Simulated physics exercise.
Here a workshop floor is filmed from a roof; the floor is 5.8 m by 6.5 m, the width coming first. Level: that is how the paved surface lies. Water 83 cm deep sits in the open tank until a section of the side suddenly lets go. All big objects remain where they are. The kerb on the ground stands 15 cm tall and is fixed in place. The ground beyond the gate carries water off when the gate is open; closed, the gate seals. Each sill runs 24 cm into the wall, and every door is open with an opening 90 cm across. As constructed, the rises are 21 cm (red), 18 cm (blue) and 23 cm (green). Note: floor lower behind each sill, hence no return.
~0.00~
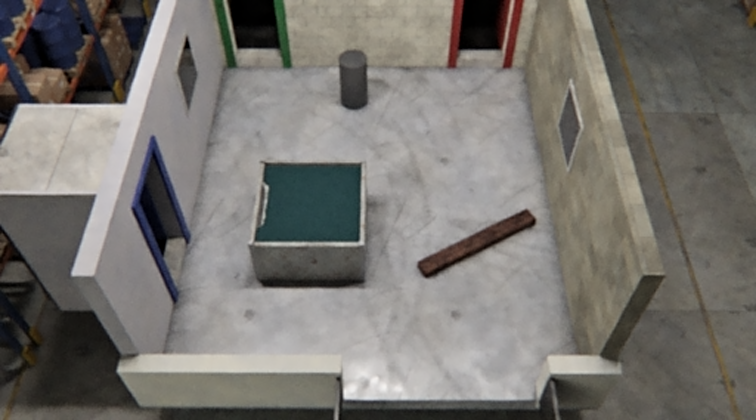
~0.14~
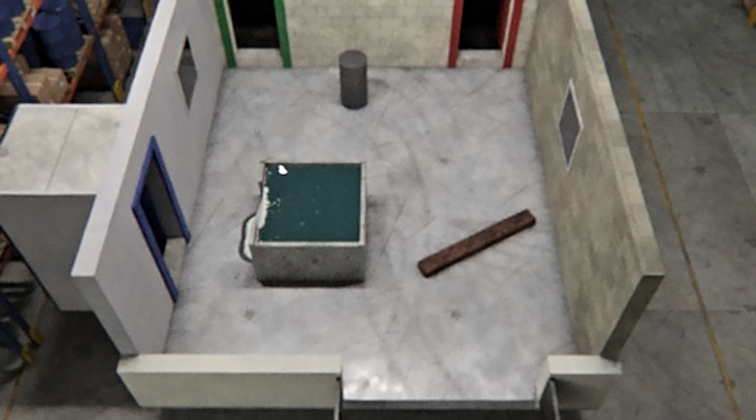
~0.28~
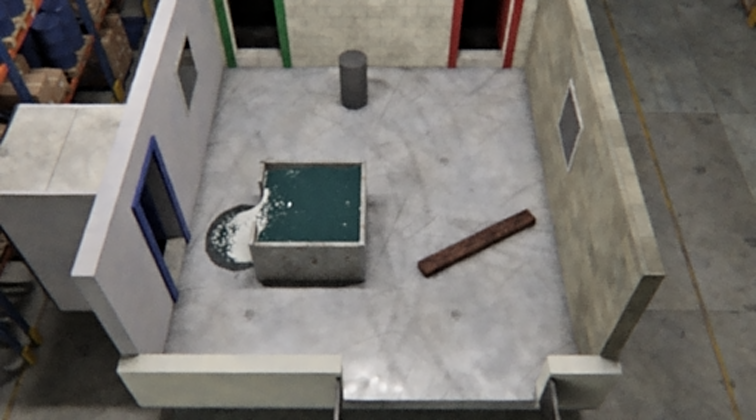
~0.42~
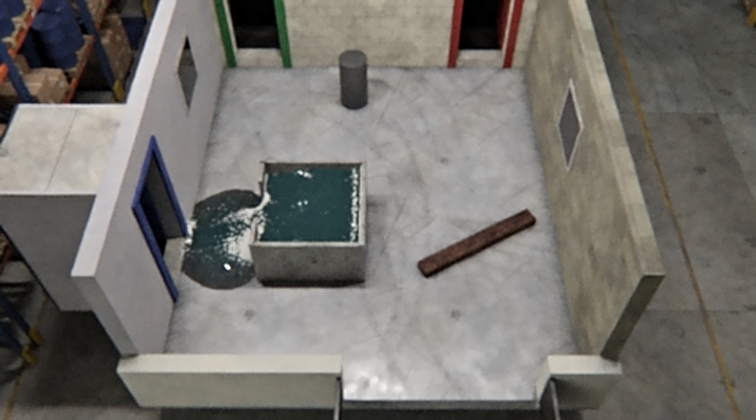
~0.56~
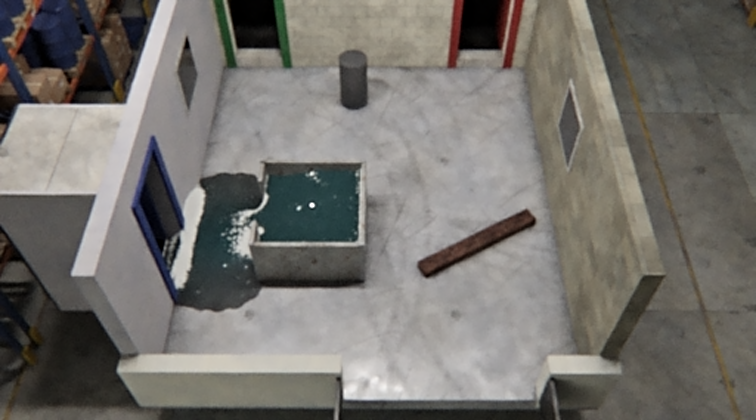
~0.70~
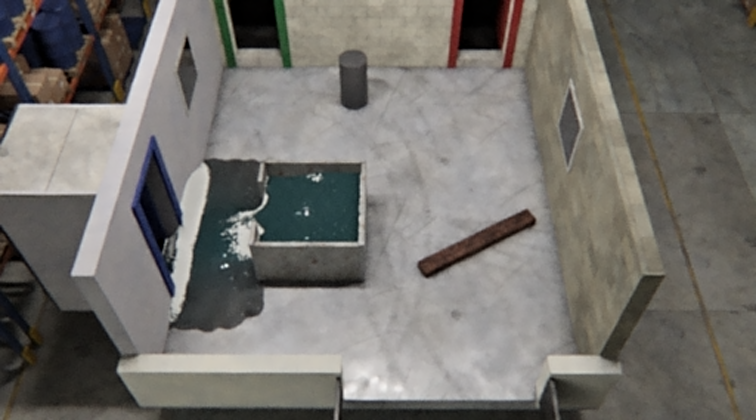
Green water pouring from a gap in an open tank's left side, spreading across the grey floor and reaching the blue-framed doorway.
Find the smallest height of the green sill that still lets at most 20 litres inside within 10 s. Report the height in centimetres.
The smallest height is roughly 15 cm.
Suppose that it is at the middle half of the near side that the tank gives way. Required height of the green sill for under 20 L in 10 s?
Then 9.5 cm.
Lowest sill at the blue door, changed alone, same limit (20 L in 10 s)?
The blue door needs around 37 cm.
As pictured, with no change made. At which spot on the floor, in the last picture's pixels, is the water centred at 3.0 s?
Approximately (276, 218).
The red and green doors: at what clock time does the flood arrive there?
Red door 3.6 seconds, green door 1.6 seconds.
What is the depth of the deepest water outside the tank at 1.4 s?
About 44 cm at most.
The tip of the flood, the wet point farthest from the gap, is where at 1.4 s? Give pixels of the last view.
Roughly at (222, 79) in the last view.
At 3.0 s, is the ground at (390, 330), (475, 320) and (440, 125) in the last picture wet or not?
Spot one awash, spot two bone dry, spot three bone dry.
After 1.4 s water covers 15 % of the floor, deepest (44 cm) near (190, 232); it has not reached the green door.
After 3.0 s water covers 40 % of the floor, deepest (27 cm) near (186, 251); 17 cm at the green door, 2 litres in over its 23 cm sill.
After 10.0 s water covers 95 % of the floor, deepest (8 cm) near (371, 242); 5 cm at the green door, 2 litres in over its 23 cm sill.
At the green door as built, the water arrived by 1.7 s and peaked near 22 cm at 2.2 s.
With a sill of 14 cm, 29 litres would have come in within the 10 s; with 19 cm, 7 litres. So under 20 litres takes about 15 cm.
